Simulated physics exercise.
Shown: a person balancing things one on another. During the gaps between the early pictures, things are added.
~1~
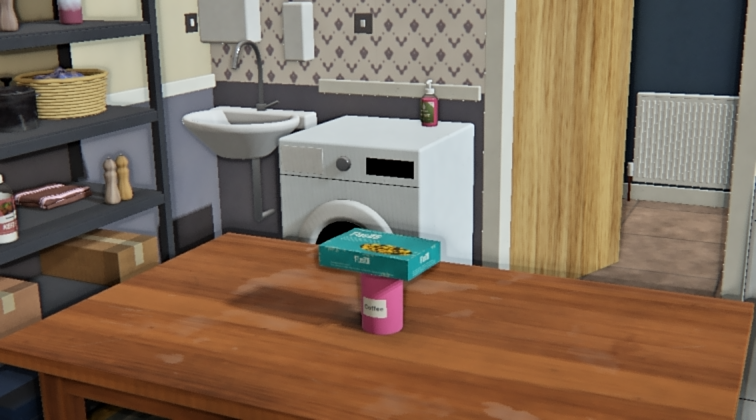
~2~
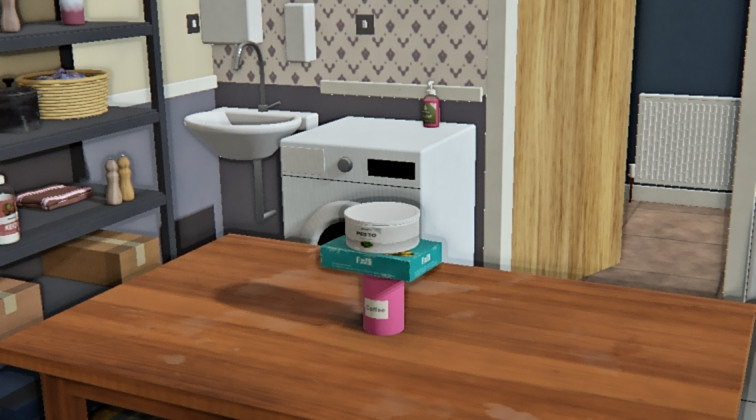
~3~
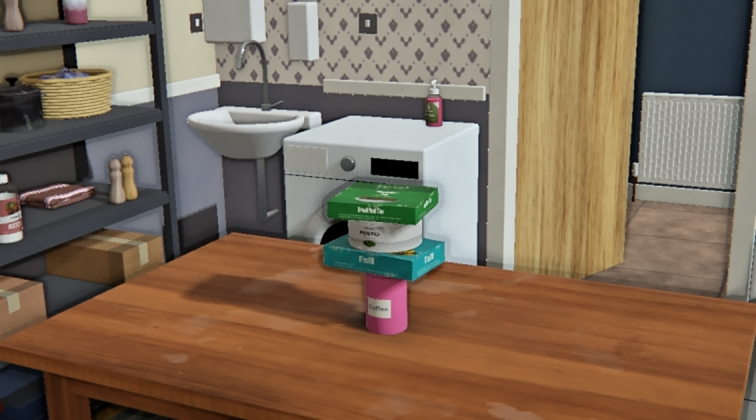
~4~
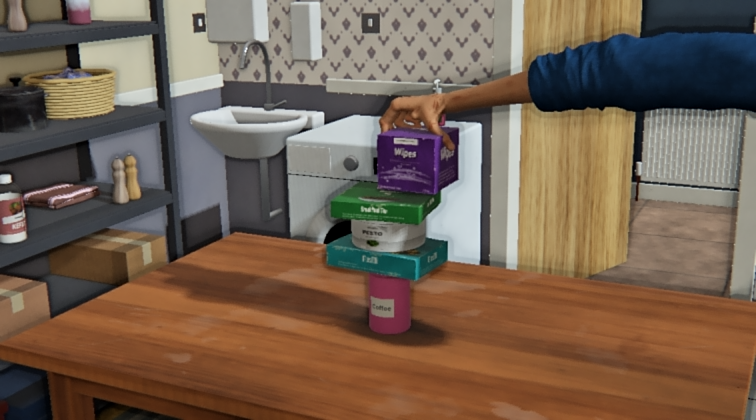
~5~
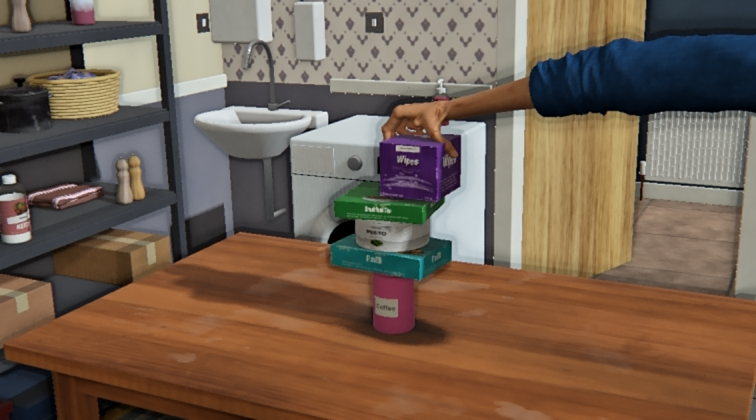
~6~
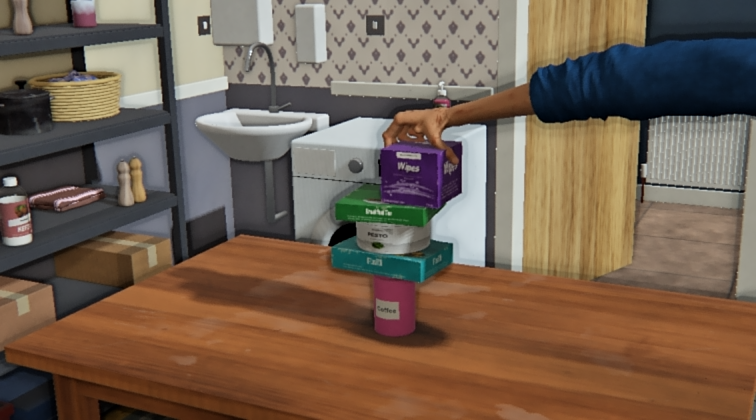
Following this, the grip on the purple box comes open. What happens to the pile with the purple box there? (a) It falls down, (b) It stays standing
The answer is b.
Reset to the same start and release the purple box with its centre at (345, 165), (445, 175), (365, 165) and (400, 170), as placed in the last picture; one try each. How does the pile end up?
The pile goes down in the first case, goes down in the second, does not fall in the third and does not fall in the fourth.
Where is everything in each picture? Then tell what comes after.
In the first frame, the last thing is not in view yet.
In the second frame, the last thing is not in view yet; pink jar (383, 296).
In the third frame, the last thing is not in view yet; white tub (385, 226).
The fourth frame shows on its way; purple box (419, 158); pink jar (390, 295).
The fifth frame shows on its way; purple box (421, 165); white tub (392, 225).
The sixth frame shows in place under the hand; purple box (422, 172); pink jar (395, 297).
Then, 0.40 s past the last view, things are still on the move.
Then, 1.40 s past the last view, nothing moves.
Then, 2.50 s past the last view, purple box resting near (423, 173).
Finally, all 5 still in place. Final places as the last picture's camera would see them, purple box near (423, 173). The pile holds.
